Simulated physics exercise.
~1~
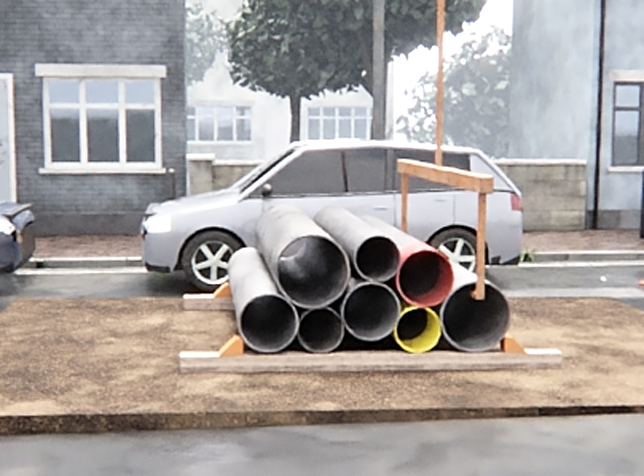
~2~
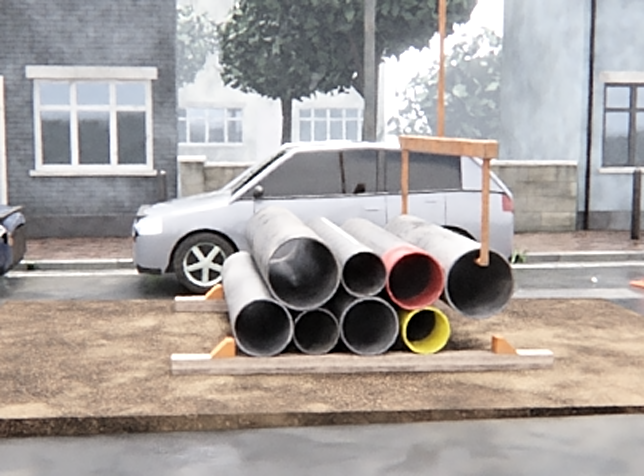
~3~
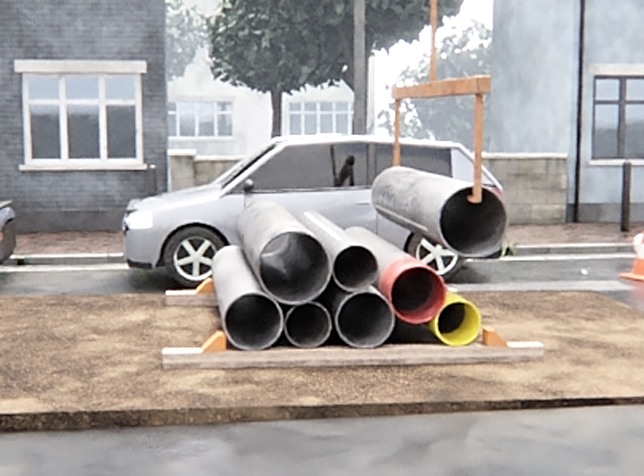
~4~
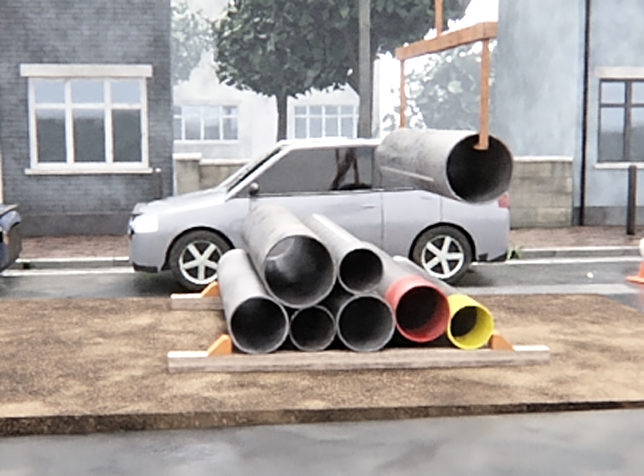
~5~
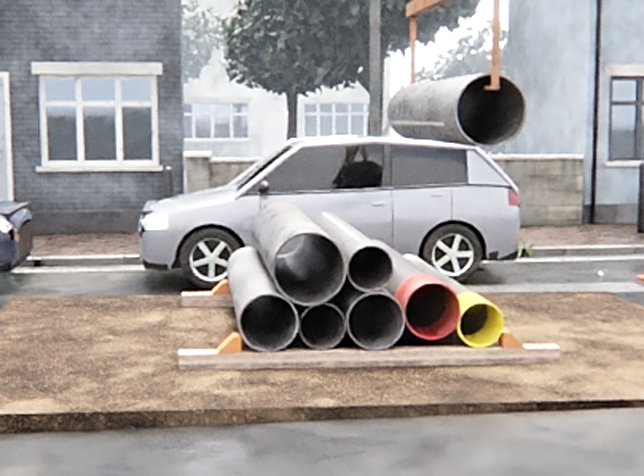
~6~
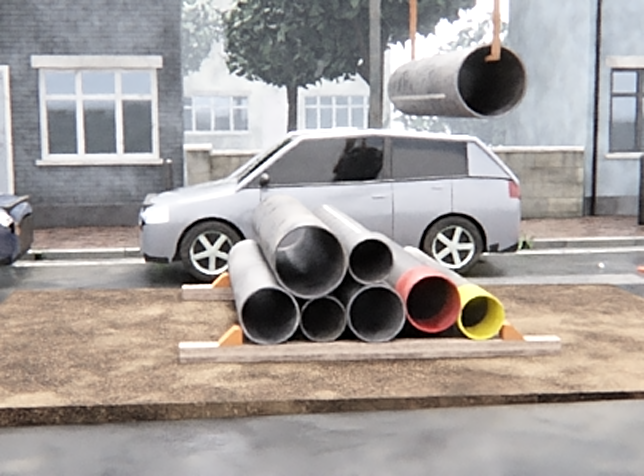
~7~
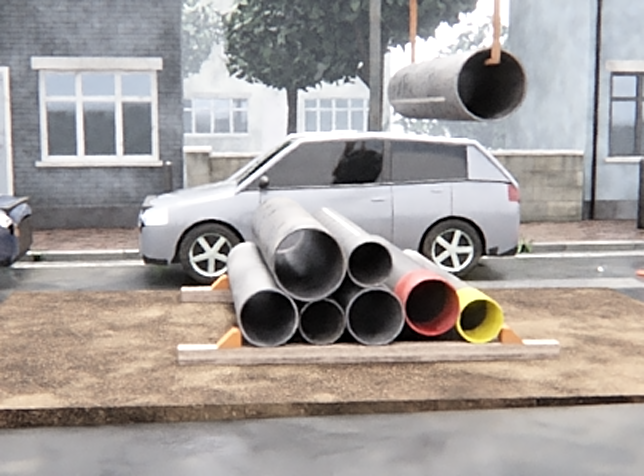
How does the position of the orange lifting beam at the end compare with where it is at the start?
At the start the beam hangs low, just above the right side of the stack and in front of the silver car. By the end it is much higher, up at the top of the view, with the grey pipe hanging below it above the car.
A pipe stack loses a grey pipe to a rising beam, and red and yellow settle rightward.
